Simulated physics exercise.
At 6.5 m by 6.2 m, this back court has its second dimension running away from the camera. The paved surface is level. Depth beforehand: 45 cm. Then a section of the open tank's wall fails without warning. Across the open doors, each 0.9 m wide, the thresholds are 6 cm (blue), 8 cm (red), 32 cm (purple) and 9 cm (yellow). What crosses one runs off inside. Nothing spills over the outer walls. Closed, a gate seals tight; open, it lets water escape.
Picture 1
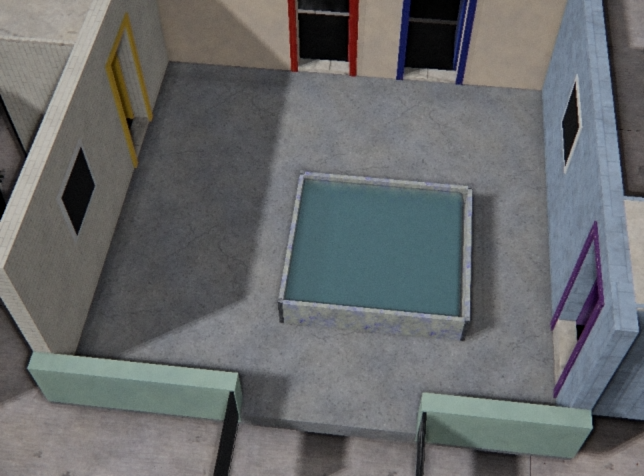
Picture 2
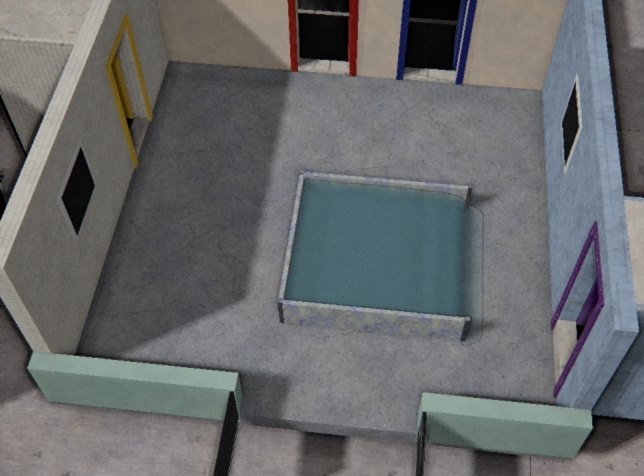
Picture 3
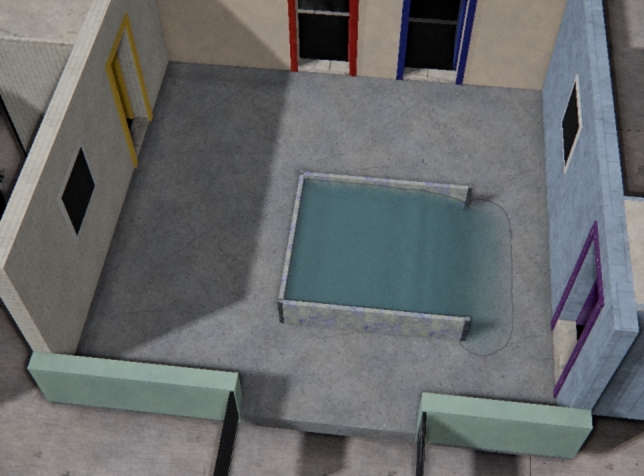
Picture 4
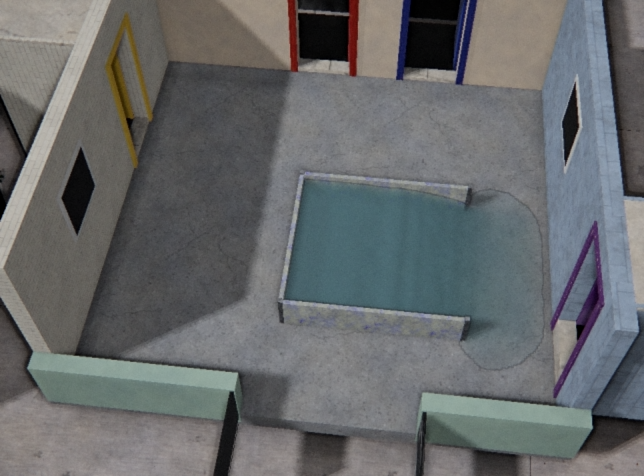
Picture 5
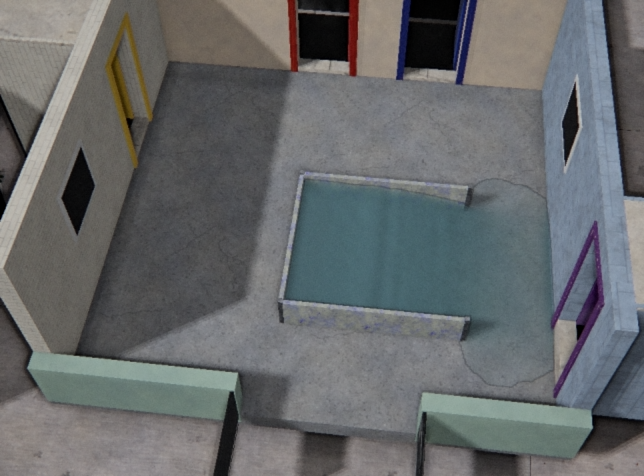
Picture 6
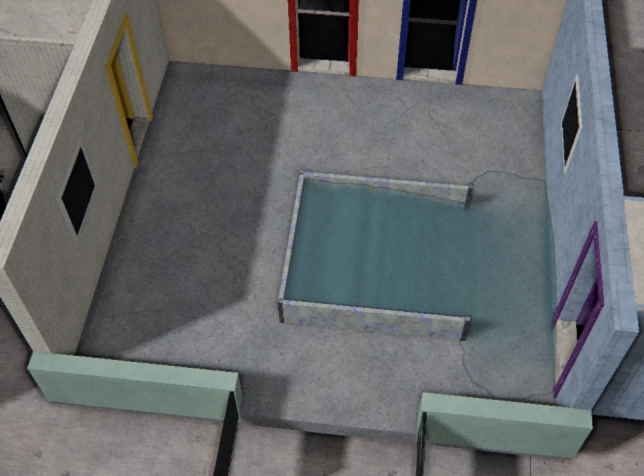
In a grey paved back court, still blue-green water fills an open rectangular tank. The tank's right side disappears, and water pours out through the gap, spreading across the paving in a rounded, shallow sheet. It reaches the blue wall on the right and widens along it beside the purple-framed doorway.
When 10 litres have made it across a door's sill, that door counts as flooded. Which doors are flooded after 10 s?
Door by door: The blue door is flooded; the red door is not flooded; the purple door is not flooded; the yellow door is not flooded.
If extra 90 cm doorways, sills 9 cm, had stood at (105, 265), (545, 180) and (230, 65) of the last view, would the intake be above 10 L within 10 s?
Well, the first is on the low side, the second is on the high side, and the third is on the low side.
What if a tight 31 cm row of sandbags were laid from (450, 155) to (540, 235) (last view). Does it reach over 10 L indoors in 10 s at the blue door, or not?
Outcome - blue: Pass.
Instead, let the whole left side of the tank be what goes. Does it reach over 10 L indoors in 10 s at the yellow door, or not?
Well, at yellow it would be too much.
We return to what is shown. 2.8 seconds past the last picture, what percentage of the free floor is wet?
Near 40 per cent is wet.
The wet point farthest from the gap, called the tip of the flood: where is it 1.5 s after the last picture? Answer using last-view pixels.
Near (542, 93).
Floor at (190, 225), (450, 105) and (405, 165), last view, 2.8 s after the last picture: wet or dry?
Status of the three spots: Free of it, inundated, free of it.
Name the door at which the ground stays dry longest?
Answer: The yellow door.
Then, 0.7 s after the last picture water covers 15 % of the floor and is deepest (36 cm) near (525, 276); blue door not reached, red door not reached, purple door 22 cm at the sill, 0 L in, yellow door not reached.
Then, 1.5 s after the last picture water covers 25 % of the floor and is deepest (38 cm) near (557, 418); blue door not reached, red door not reached, purple door 24 cm at the sill, 0 L in, yellow door not reached.
Then, 2.8 s after the last picture water covers 40 % of the floor and is deepest (29 cm) near (557, 431); blue door 12 cm at the sill, 5 L in, red door 1 cm at the sill, 0 L in, purple door 22 cm at the sill, 0 L in, yellow door not reached.
Then, 5.3 s after the last picture water covers 80 % of the floor and is deepest (16 cm) near (68, 379); blue door 8 cm at the sill, 39 L in, red door 5 cm at the sill, 0 L in, purple door 11 cm at the sill, 0 L in, yellow door not reached.
Then, 9.3 s after the last picture water covers 95 % of the floor and is deepest (10 cm) near (284, 224); blue door 5 cm at the sill, 45 L in, red door 4 cm at the sill, 0 L in, purple door 8 cm at the sill, 0 L in, yellow door 8 cm at the sill, 0 L in.
